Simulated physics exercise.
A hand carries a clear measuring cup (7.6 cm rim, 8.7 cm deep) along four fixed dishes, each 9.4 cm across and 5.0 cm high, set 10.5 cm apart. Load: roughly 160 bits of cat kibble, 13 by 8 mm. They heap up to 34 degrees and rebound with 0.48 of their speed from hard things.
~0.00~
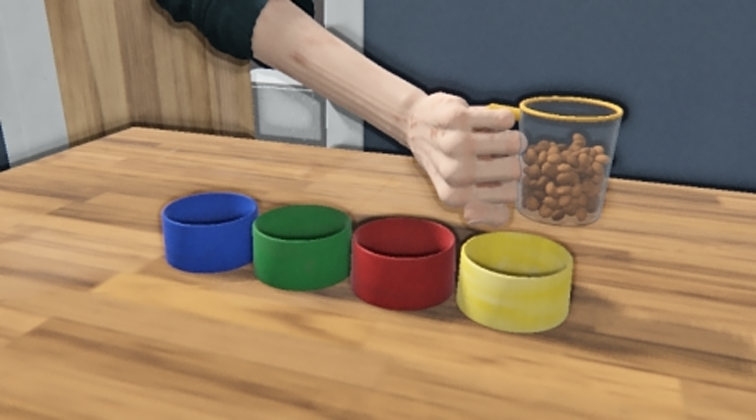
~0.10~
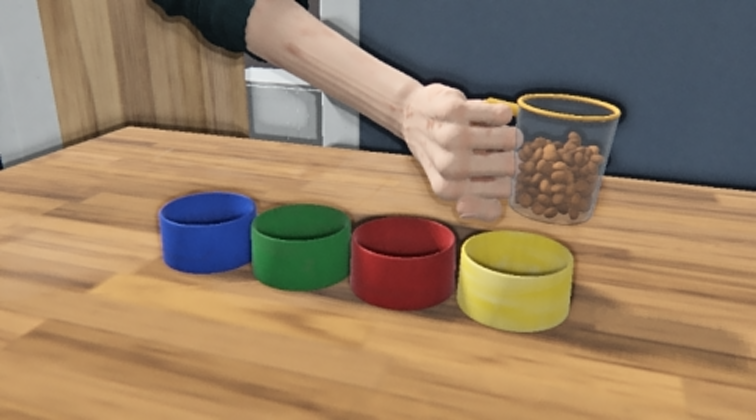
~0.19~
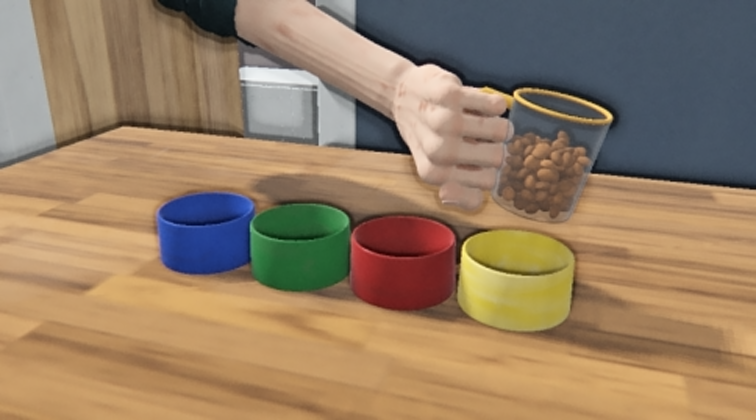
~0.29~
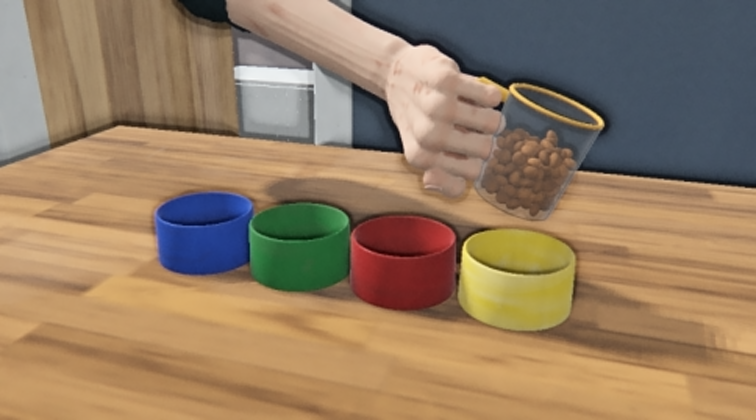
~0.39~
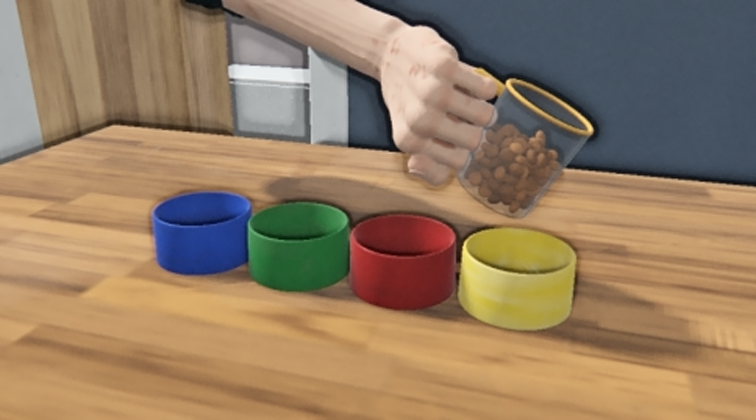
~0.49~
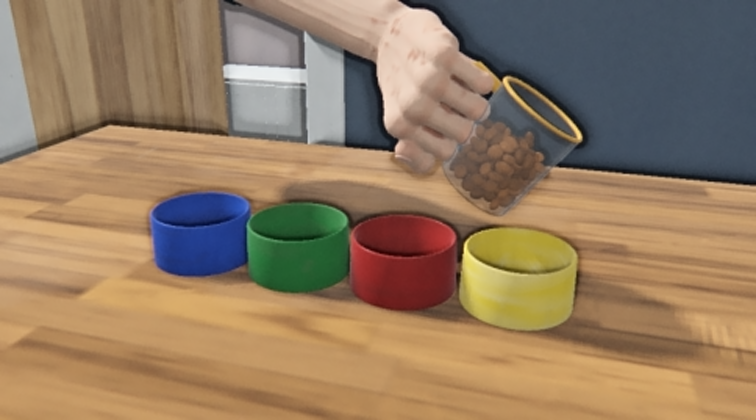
A hand reaches in from the upper left over a wooden tabletop, seen from slightly above, with a dark wall behind. It grips a clear, yellow-rimmed cup of brown kibble above a row of four empty-looking dishes, blue, green, red and yellow from left to right. The hand moves left while tilting the cup's rim steadily to the right, the kibble shifting inside, and the view barely changes.
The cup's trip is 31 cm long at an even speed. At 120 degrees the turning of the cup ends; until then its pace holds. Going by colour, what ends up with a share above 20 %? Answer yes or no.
Red yes, blue no, green no, yellow no, counter no.
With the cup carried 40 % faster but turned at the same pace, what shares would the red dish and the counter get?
In that case red 10; counter 10.
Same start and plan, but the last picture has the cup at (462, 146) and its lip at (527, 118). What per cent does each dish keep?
Red 0; blue 0; green 100; yellow 0.
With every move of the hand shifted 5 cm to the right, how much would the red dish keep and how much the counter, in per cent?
In that case red 50; counter 20.
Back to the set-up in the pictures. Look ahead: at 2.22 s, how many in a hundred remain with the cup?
About 0 per cent.
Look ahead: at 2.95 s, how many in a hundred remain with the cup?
Roughly 0 per cent.
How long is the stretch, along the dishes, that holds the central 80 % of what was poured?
Some 6 cm.
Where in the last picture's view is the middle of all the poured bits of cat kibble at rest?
Near (399, 262).
After 1.52 s, tilt 118 degrees; cup holds 80 %, red 15 %.
After 2.22 s, tilt 120 degrees; cup holds 0 %, red 95 %.
Then, at 2.95 s, tilt 120 degrees; cup holds 0 %, red 95 %.
By 3.2 s all is still; red 95 %, blue 0 %, green 0 %, yellow 0 %, counter 0 %.
